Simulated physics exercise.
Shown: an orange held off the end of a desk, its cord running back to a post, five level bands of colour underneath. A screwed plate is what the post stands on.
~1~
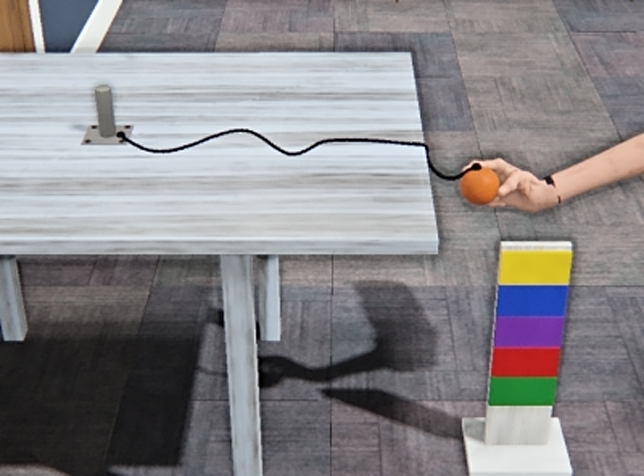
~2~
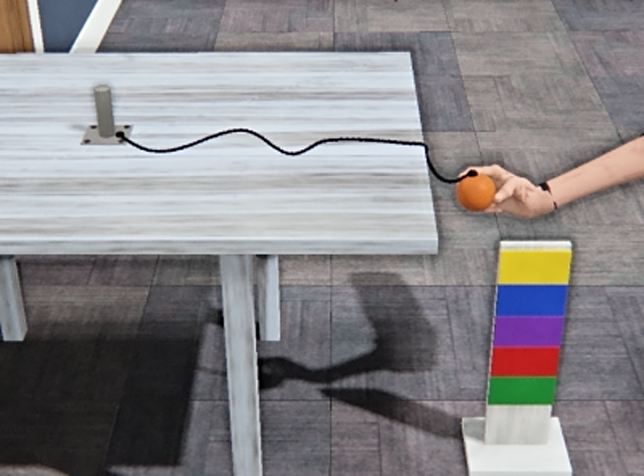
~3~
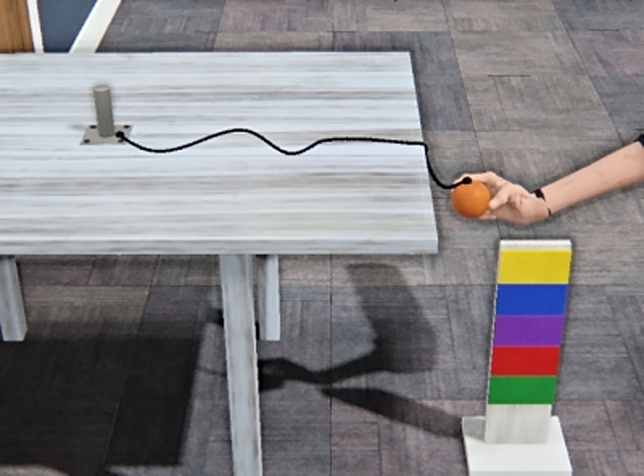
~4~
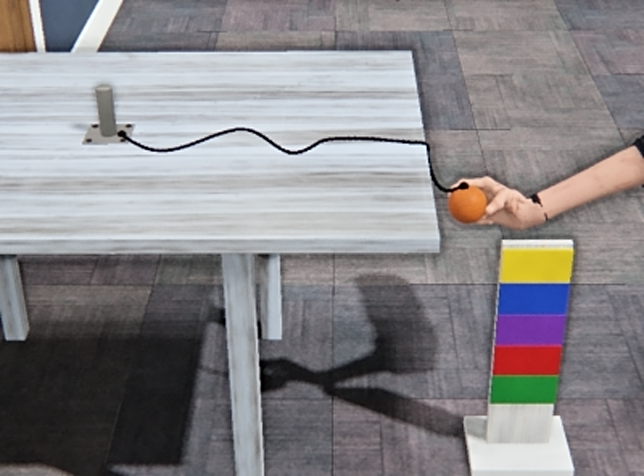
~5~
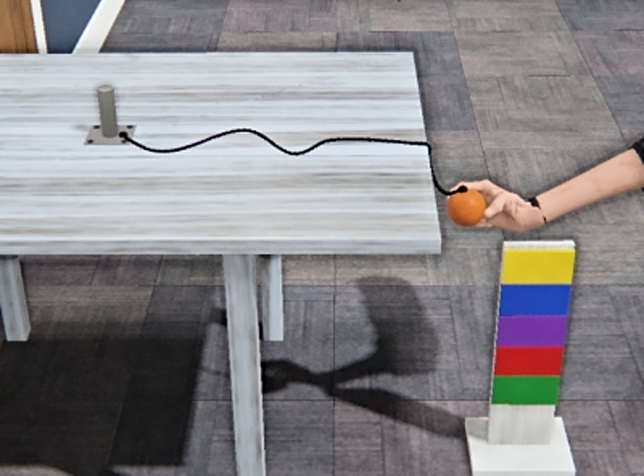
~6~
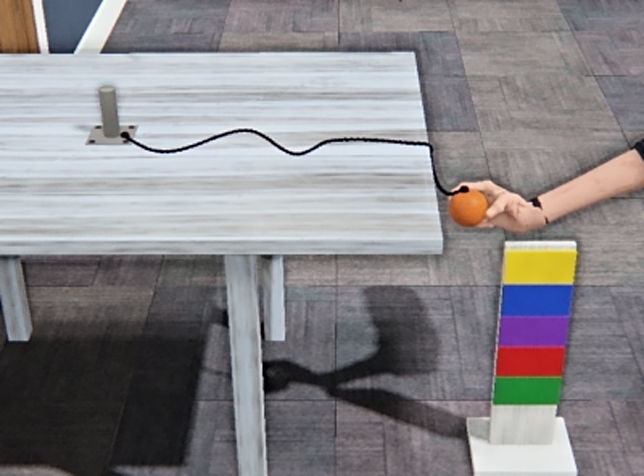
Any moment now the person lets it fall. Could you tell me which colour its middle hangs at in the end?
Its middle hangs at blue.
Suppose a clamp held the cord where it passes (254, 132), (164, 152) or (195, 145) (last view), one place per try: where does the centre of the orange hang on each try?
Near (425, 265), (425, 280) and (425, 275).
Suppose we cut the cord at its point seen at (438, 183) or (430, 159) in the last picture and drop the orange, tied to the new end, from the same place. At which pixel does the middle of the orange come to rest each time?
First try near (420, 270), second near (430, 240).
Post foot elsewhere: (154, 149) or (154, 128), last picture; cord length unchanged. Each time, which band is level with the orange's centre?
Purple; purple.
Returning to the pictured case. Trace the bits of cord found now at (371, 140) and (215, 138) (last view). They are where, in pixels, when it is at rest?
Final positions are (430, 163) and (242, 140), in that order.
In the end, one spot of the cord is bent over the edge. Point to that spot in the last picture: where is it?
It's the point at about (358, 140).
Soon after, orange near (415, 286); level with blue.
Then, orange near (423, 297); level with blue.
At rest, orange near (427, 296); level with blue. The blue one.
